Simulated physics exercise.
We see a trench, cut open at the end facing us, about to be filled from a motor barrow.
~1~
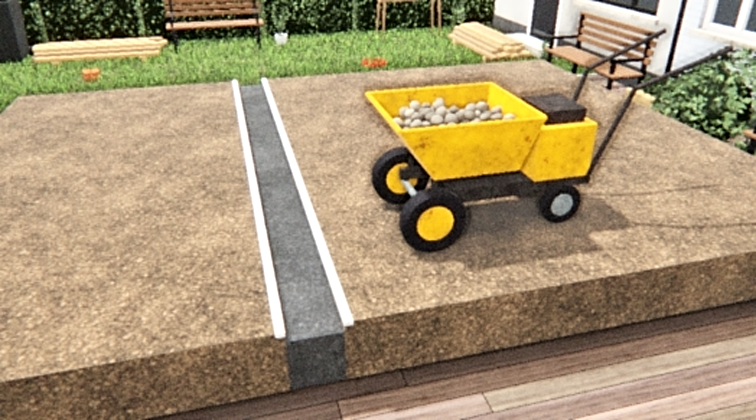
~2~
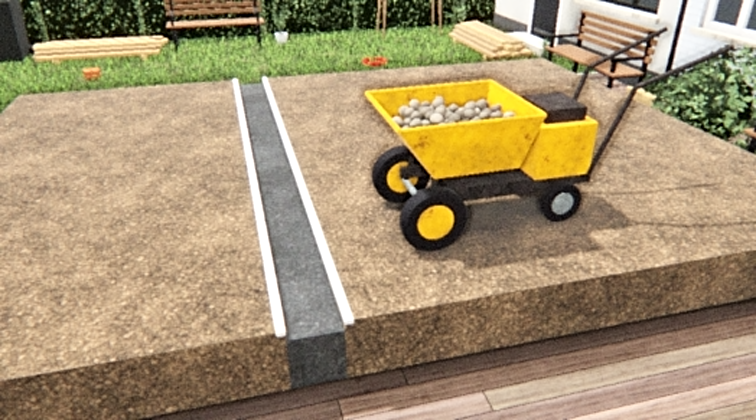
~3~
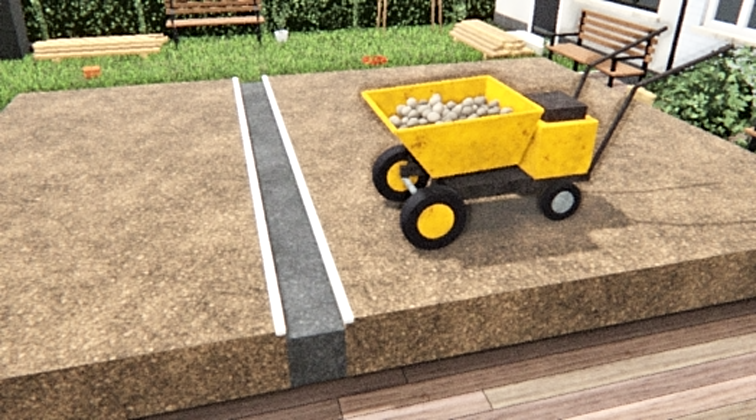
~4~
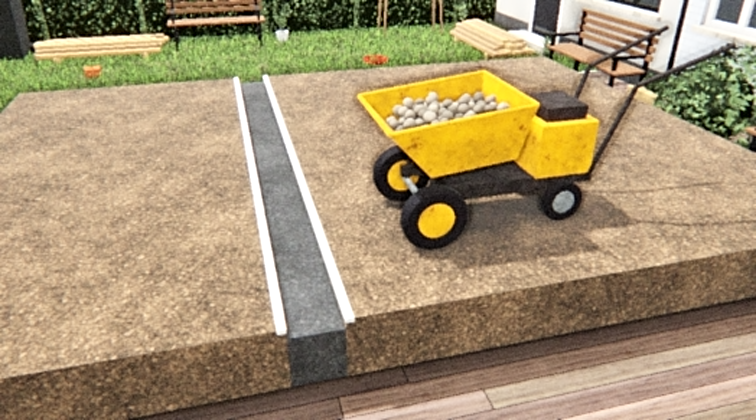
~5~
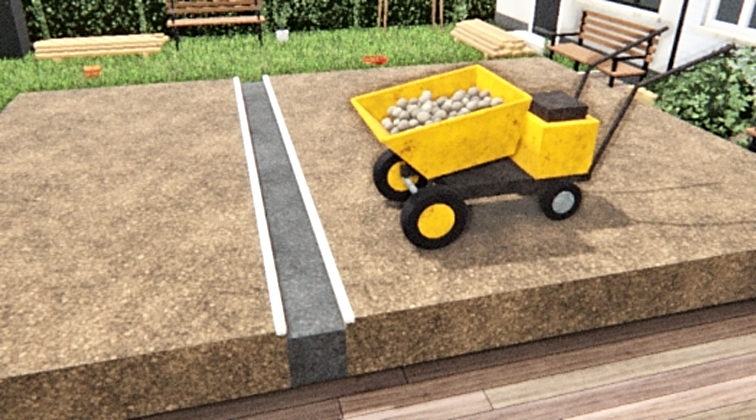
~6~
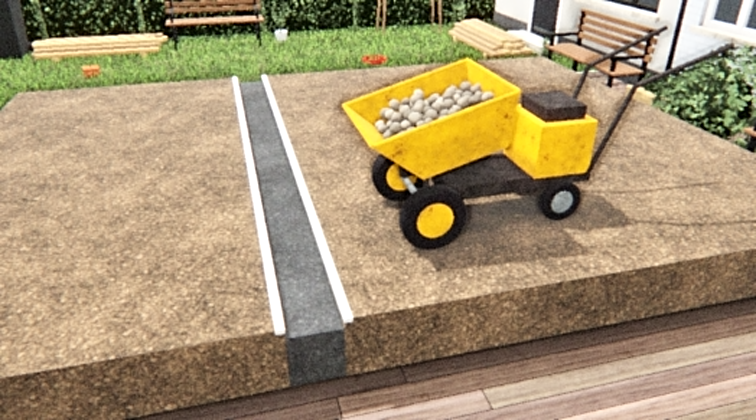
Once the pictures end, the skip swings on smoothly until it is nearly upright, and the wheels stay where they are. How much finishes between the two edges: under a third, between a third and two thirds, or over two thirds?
It catches from one third to two thirds.
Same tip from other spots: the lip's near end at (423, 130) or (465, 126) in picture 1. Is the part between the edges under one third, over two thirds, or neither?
In turn: In the middle band; less than a third.
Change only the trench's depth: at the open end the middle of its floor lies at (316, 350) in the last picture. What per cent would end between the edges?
Close to 70 per cent.
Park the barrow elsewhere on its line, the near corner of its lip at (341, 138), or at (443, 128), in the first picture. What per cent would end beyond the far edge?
The first gives 60 %, the second 0 %.
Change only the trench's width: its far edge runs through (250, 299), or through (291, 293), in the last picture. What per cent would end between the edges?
The first gives 60 %, the second 40 %.
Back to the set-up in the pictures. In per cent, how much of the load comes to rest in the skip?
Close to 40 per cent.
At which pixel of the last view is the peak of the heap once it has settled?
Roughly at (298, 228).
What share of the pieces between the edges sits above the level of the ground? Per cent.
About 55 per cent.
Shortly afterwards, skip tipped steeply; the whole lot in the skip.
Next, skip tipped right over; the bulk in the skip; only a few short of the trench; a little in or heaped over the trench; only a few falling.
Some moments later, skip tipped right over; near a third in the skip; only a few short of the trench; near half in or heaped over the trench; a little beyond it.
In the end, skip tipped right over; near a third in the skip; only a few short of the trench; near half in or heaped over the trench; a little beyond it.
